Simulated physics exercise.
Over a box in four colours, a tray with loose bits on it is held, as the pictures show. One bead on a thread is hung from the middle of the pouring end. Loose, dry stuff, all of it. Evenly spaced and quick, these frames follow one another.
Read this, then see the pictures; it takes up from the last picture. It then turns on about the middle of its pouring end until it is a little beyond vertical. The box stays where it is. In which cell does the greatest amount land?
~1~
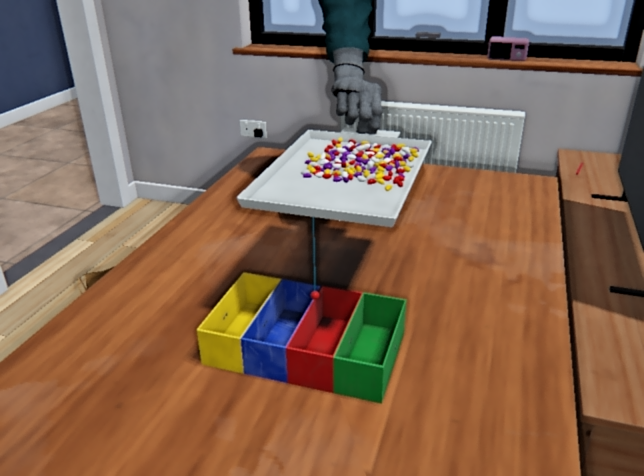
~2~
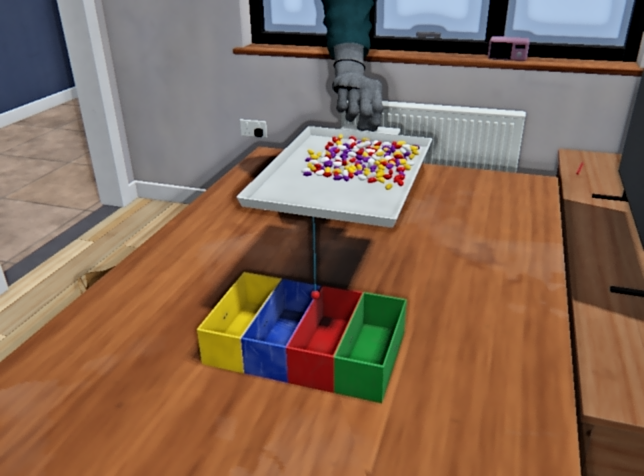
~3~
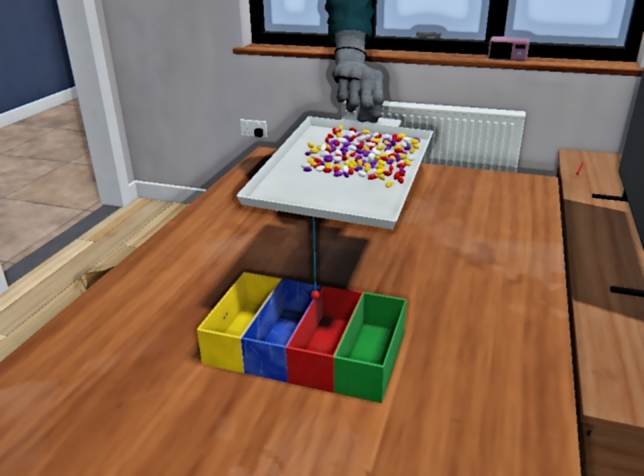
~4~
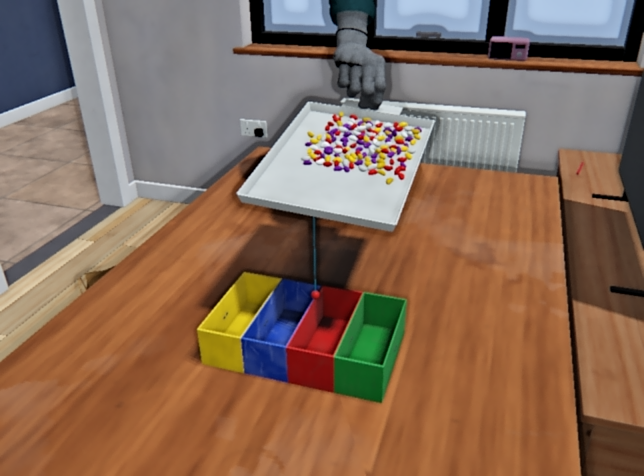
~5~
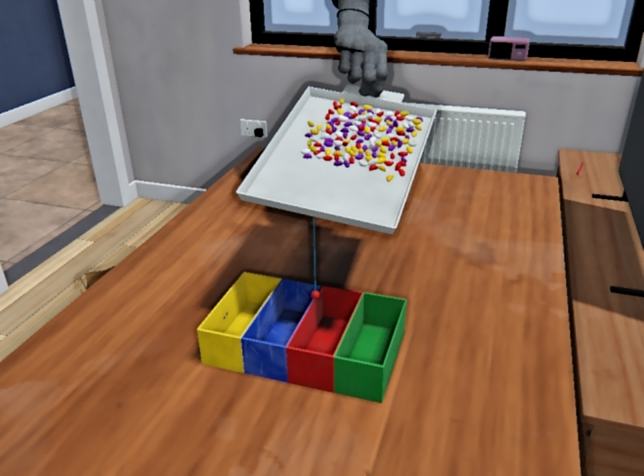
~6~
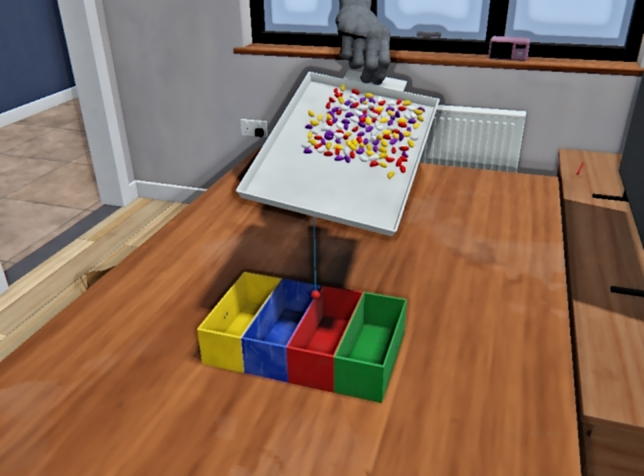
In the green cell.
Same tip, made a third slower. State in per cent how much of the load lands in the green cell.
It would be around 60 percent.
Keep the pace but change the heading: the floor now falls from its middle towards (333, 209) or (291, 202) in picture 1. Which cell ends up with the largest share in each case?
Try A: That green cell / try B: That yellow cell.
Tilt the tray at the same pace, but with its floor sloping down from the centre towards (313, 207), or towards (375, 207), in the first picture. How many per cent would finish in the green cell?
So it's 10 percent with the first slope and 70 percent with the other.
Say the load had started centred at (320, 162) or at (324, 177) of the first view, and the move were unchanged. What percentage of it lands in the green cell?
Try 1: 50 %; try 2: 60 %.
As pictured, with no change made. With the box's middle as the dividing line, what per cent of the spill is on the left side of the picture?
About 10 %.
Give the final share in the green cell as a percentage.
I'd put that share at some 50 per cent.
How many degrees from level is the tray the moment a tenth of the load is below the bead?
About 70 degrees.
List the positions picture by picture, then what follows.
Corners of the pouring end at (241, 197) and (393, 216), level; middle of the load at (359, 160), jelly beans; bead on its thread at (315, 295); yellow cell at (221, 348); blue cell at (264, 357); red cell at (310, 367); green cell at (358, 377), in the first picture.
Corners of the pouring end at (241, 196) and (393, 217), level; middle of the load at (359, 157), in the second picture.
Corners of the pouring end at (241, 195) and (393, 219), tipped barely, lowest at the right corner; middle of the load at (359, 151), in the third picture.
Corners of the pouring end at (241, 193) and (393, 222), tipped a little, lowest at the right corner; middle of the load at (360, 142), in the fourth picture.
Corners of the pouring end at (241, 191) and (393, 225), tipped clearly, lowest at the right corner; middle of the load at (360, 133), in the fifth picture.
Corners of the pouring end at (241, 189) and (393, 228), tipped clearly, lowest at the right corner; middle of the load at (361, 124); yellow cell at (221, 347); blue cell at (265, 356); red cell at (311, 366); green cell at (359, 376), in the sixth picture.
Soon after the last picture, tray tipped steeply; most on the tray; a stray few in the green cell; about a quarter falling or outside the box.
A little later, tray tipped past a quarter turn; a stray few on the tray; about half in the green cell; a small part in the red cell; a stray few in the blue cell; about a third falling or outside the box.
Later still, tray tipped past a quarter turn; about half in the green cell; about a quarter in the red cell; a stray few in the blue cell; about a quarter falling or outside the box.
At rest, tray tipped past a quarter turn; about half in the green cell; about a quarter in the red cell; a stray few in the blue cell; none in the yellow cell; about a quarter outside the box.
